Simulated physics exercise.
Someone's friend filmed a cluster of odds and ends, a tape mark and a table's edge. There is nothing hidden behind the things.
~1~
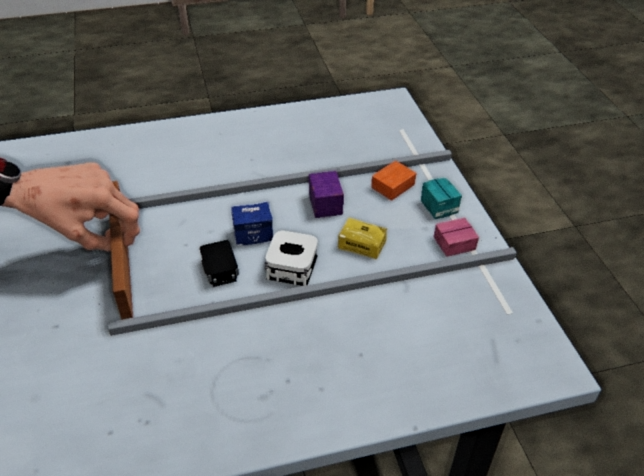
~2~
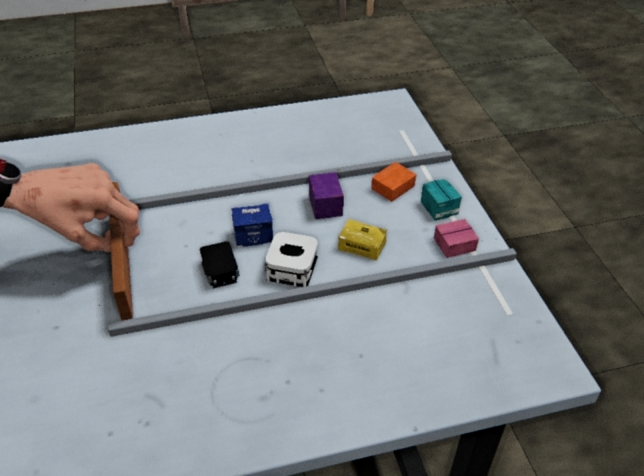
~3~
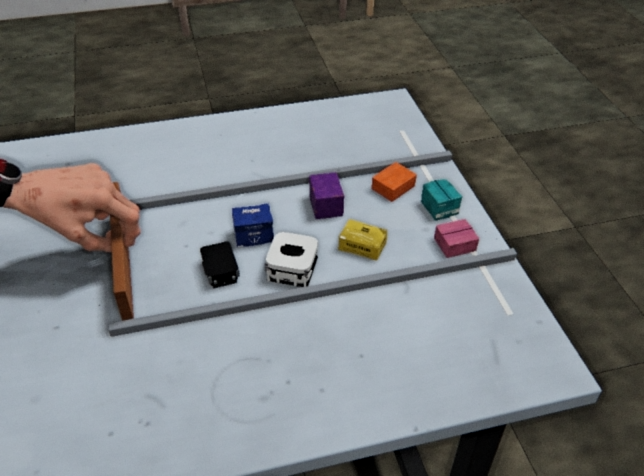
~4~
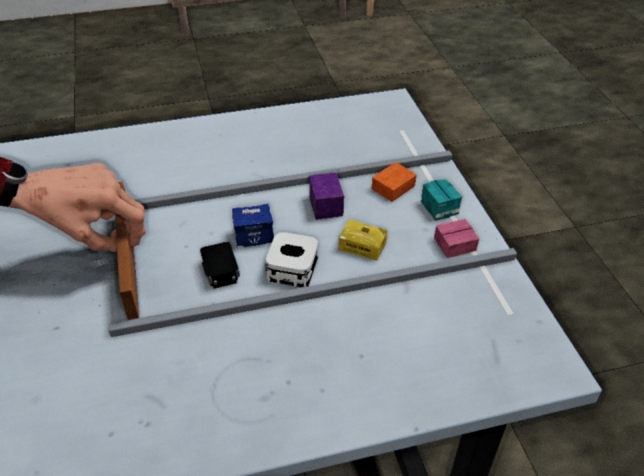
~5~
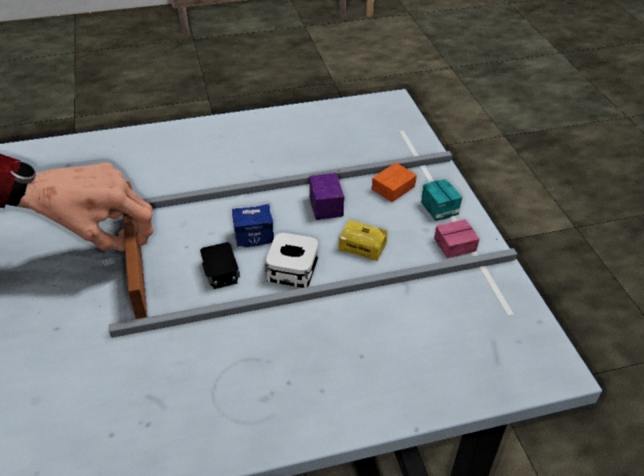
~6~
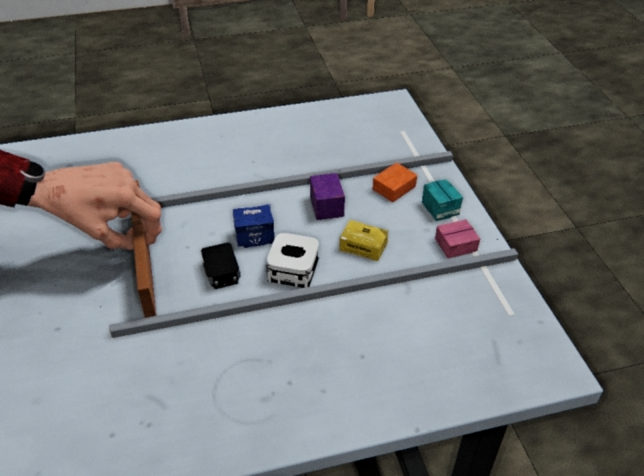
A hand holding an upright wooden board slid it slowly a short way to the right between two gray rails, while the eight small colorful boxes and blocks on the table stayed where they were.
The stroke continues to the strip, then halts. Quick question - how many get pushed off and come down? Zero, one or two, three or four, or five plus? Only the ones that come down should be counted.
Five plus, I'd say.
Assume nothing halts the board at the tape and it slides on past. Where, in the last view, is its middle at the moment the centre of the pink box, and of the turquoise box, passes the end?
Middle: Roughly (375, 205); roughly (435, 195).
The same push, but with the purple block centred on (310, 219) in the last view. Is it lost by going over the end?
That one drops down.
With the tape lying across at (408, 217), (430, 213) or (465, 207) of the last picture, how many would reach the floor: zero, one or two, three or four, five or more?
Falls: Just one or two; either one or two; more than four.
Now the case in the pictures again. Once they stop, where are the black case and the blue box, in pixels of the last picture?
Same order as the question: First (475, 223), second (467, 196).
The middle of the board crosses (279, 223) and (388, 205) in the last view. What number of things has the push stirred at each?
First 4, then 8.
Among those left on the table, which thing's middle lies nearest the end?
The purple block.
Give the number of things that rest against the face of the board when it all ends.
It's 3.
A little later, none off yet; turquoise box at rest near (442, 199); pink box at rest near (457, 238); orange block at rest near (395, 182).
Next, none off yet; turquoise box moving near (450, 196); pink box shifted about its own width near (502, 238); orange block shifted a little near (407, 179).
When it is over, the number that fall off is five or more; down, white case, yellow box, orange block, pink box and turquoise box.
